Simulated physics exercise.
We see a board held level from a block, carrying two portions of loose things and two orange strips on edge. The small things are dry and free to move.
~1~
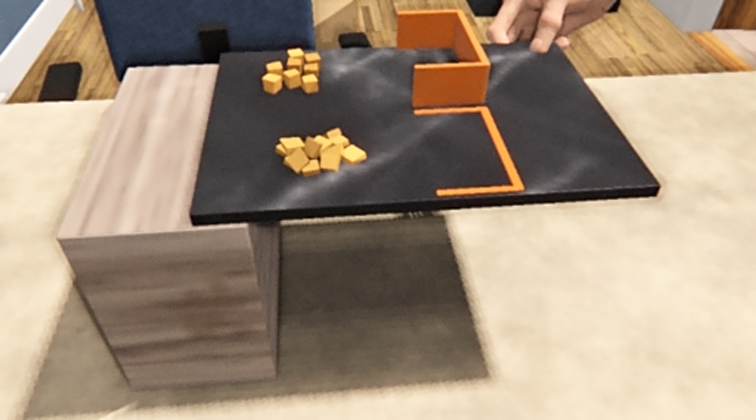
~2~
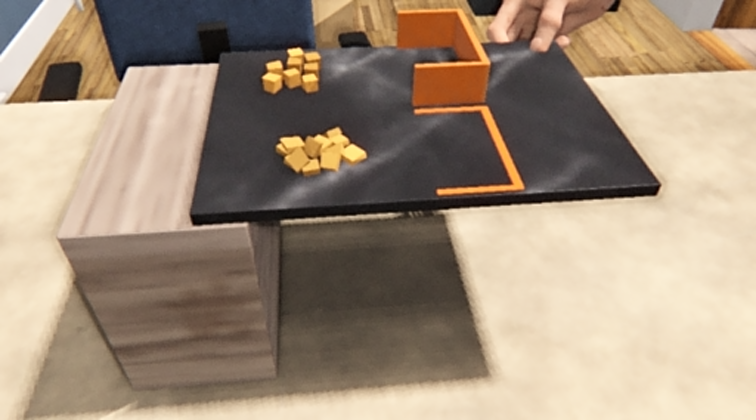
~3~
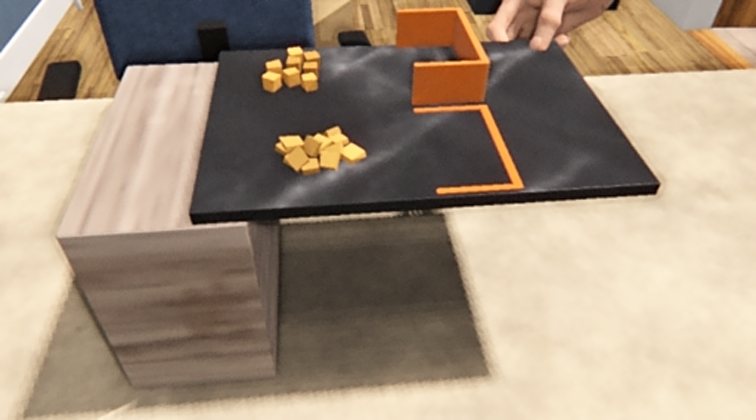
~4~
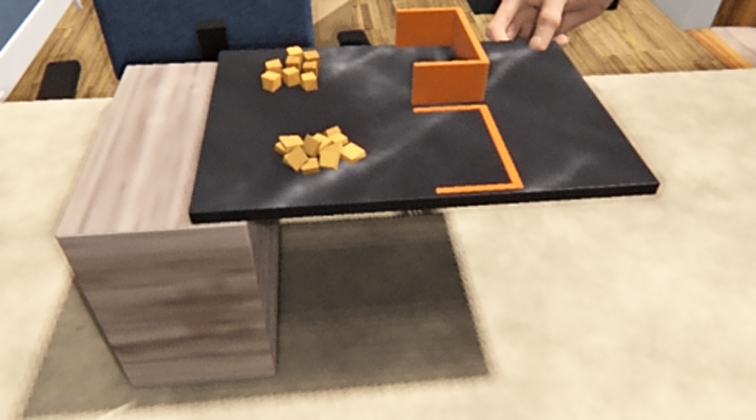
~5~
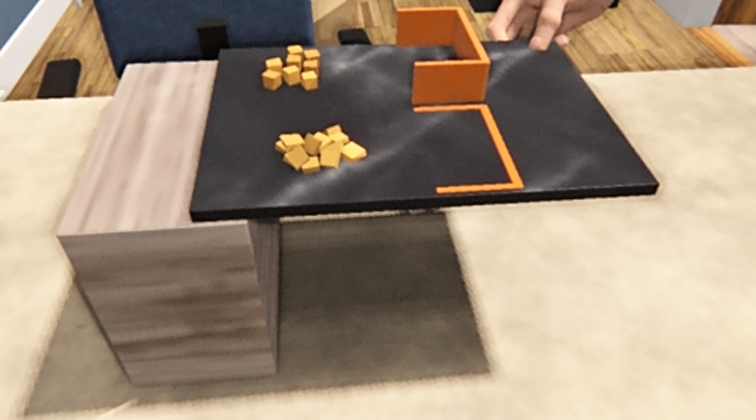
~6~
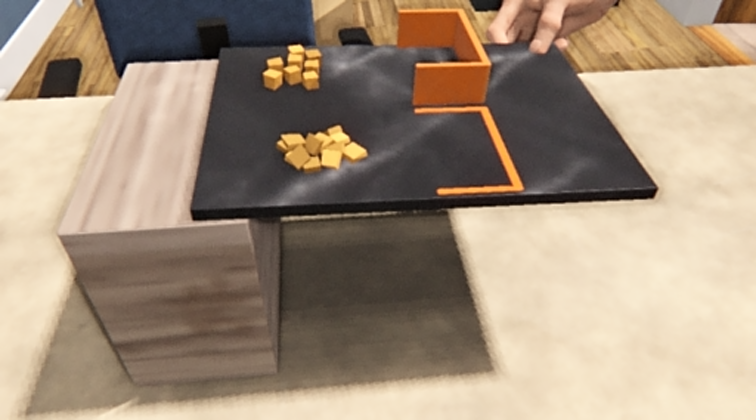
In a room with a wooden floor and a blue chair behind, a pale surface is seen from above at an angle. A black board runs from a tall wood-grained block at left to a hand at upper right, carrying two clusters of small yellow-orange pieces, with a taller orange bracket behind a low one. Almost nothing moves; the hand barely shifts, the board's right end dips very slightly, and the pieces keep their places.
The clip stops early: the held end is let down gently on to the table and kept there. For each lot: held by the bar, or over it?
The nearer lot jumps the barrier and the farther lot piles up behind the barrier.
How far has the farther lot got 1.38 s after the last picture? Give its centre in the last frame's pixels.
At about (368, 119).
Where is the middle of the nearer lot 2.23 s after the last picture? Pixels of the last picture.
Roughly at (546, 296).
Then, 0.67 s later than the last frame, board sloping at 16°; nearer lot where it was; farther lot where it was.
Then, 1.38 s later than the last frame, board sloping at 33°; nearer lot on its way down; farther lot on its way down.
Then, 2.23 s later than the last frame, board resting at 41°; nearer lot every one past its bar; farther lot has reached its bar.
When it is over, board resting at 41°; nearer lot every one past its bar; farther lot gathered behind its bar.
